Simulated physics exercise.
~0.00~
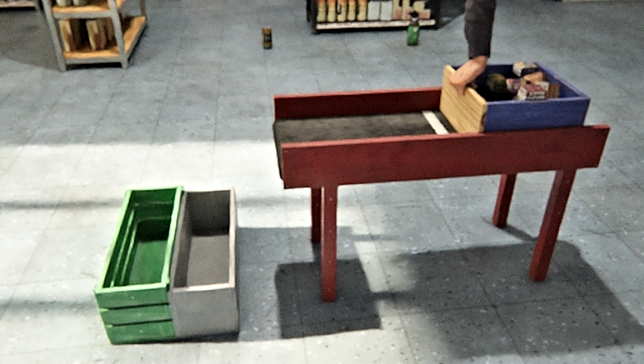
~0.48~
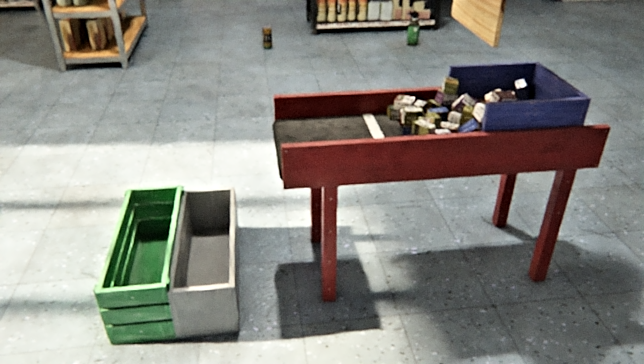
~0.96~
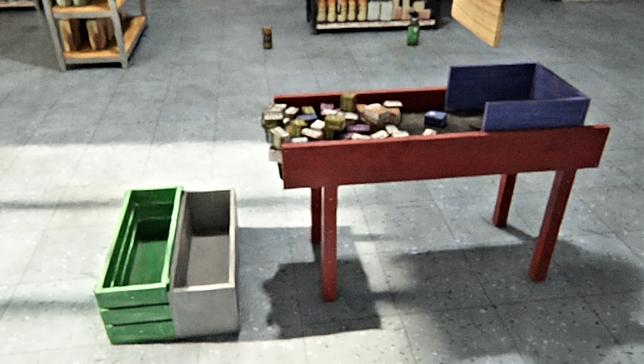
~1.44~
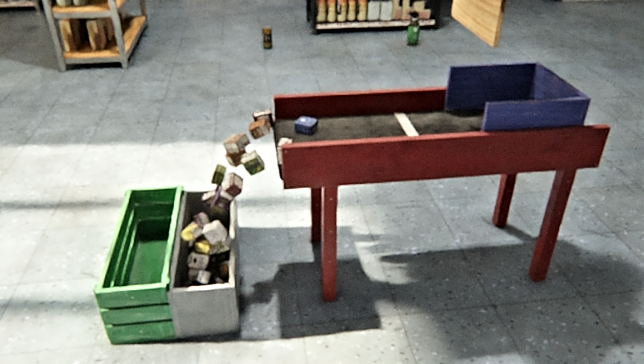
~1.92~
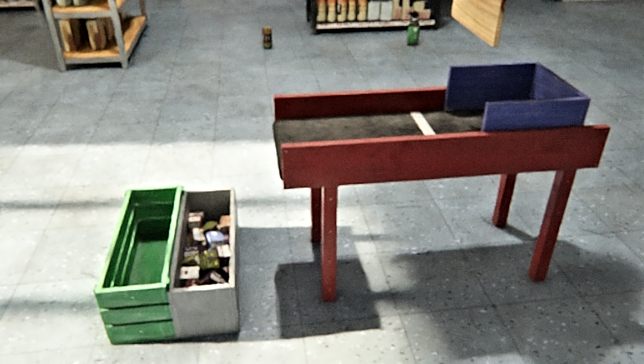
Small cartons spill from a blue pen, ride left along a belt, and drop into the grey box.
